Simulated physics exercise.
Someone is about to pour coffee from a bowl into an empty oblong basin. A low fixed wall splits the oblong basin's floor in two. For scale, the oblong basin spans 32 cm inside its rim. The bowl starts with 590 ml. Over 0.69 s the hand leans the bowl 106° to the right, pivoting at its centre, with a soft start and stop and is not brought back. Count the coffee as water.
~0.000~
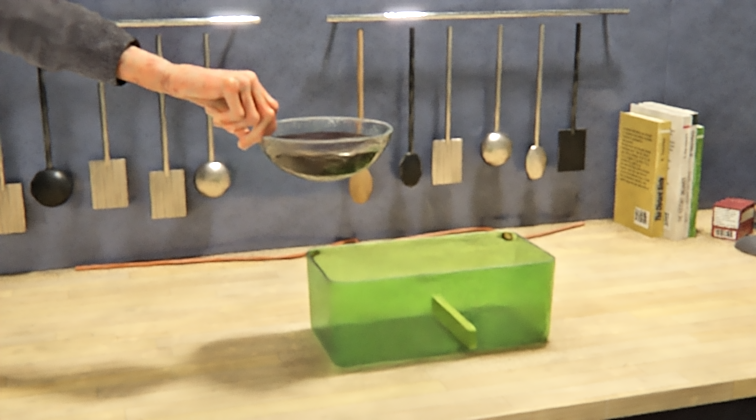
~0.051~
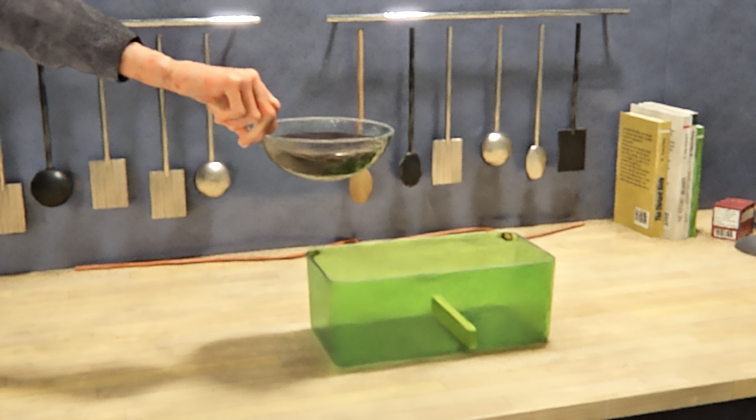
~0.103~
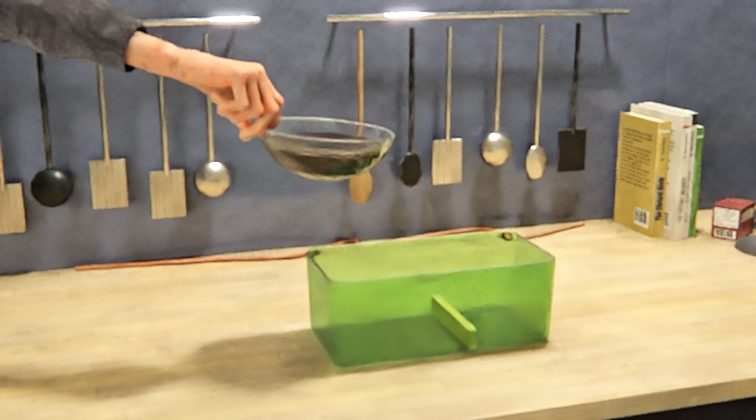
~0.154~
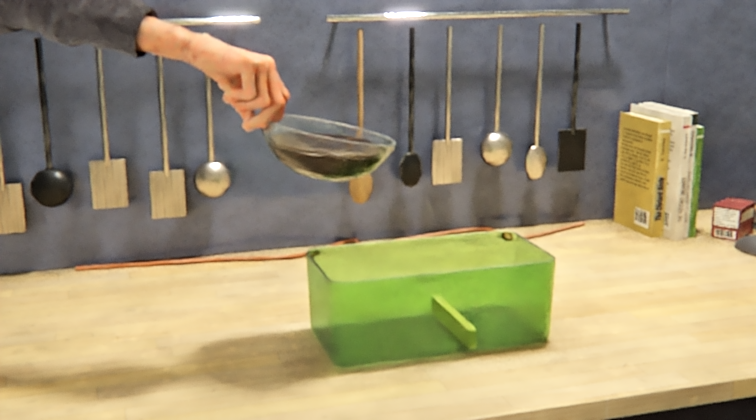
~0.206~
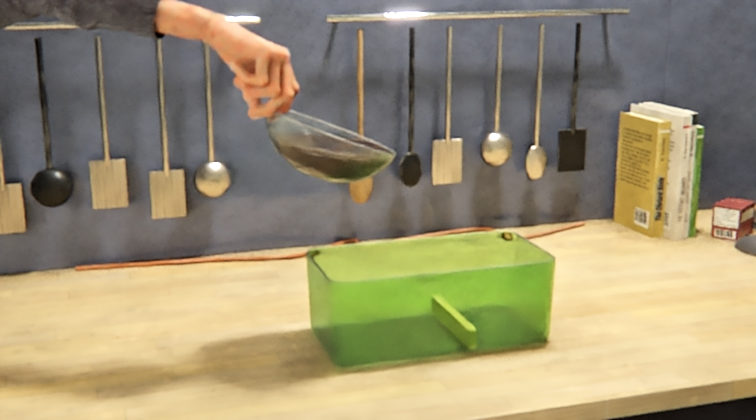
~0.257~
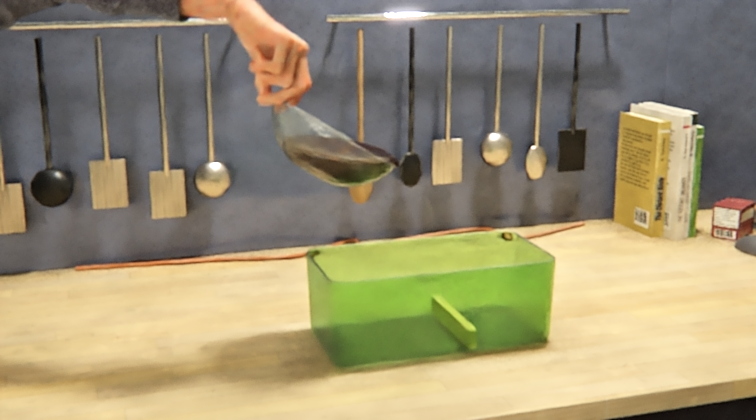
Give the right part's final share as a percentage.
The far part has some 22 per cent.
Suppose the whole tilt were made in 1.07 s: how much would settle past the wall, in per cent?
In that case some 15 per cent.
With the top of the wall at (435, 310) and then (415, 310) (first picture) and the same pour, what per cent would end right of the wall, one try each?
First 30, then 65 per cent.
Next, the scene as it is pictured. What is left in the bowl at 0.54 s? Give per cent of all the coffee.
Some 1 per cent.
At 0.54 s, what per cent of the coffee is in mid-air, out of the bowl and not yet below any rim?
About 28 per cent.
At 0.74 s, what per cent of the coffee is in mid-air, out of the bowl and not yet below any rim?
Some 12 per cent.
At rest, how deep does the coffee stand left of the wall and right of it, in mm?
Left about 14 mm, right about 8 mm.
After 0.54 s the tilt is 94° and 1 per cent is still to pour, 70 is left of the wall and 0 right of it.
After 0.74 s the tilt is 106° and 0 per cent is still to pour, 74 is left of the wall and 13 right of it.
After 0.96 s the tilt is 106° and 0 per cent is still to pour, 73 is left of the wall and 20 right of it.
After 1.19 s the tilt is 106° and 0 per cent is still to pour, 72 is left of the wall and 22 right of it.
In the end 72 per cent lies left of the wall, 22 right of it and 7 outside.
